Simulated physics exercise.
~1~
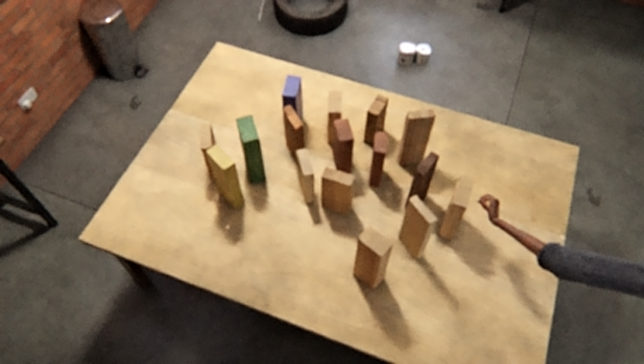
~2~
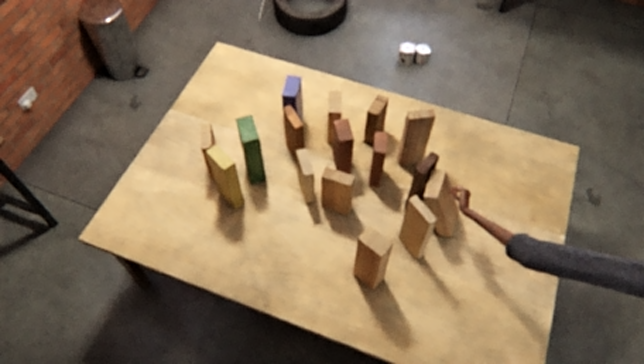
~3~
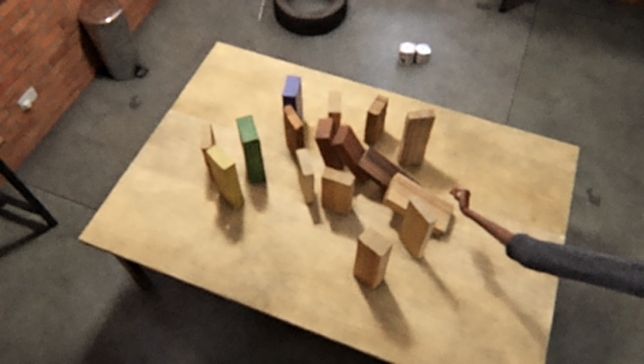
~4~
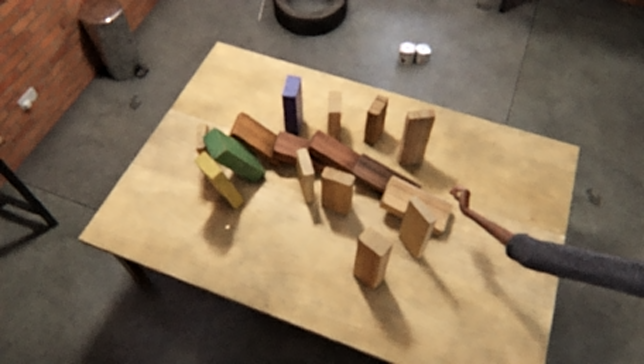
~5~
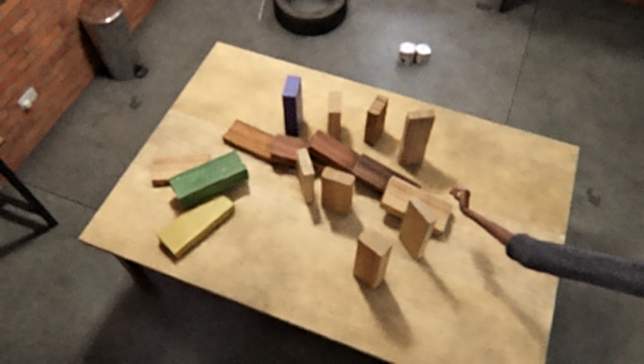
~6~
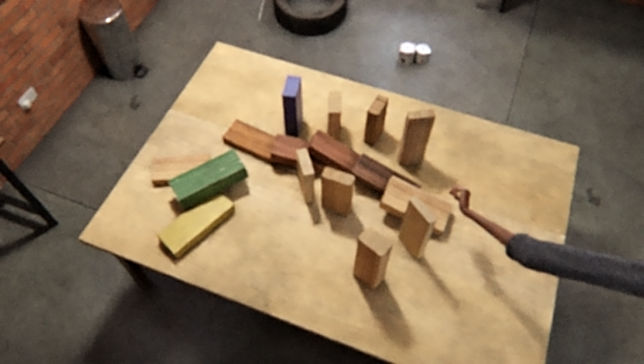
A hand tips one wooden block, and a chain topples leftward, flattening the green and yellow blocks.
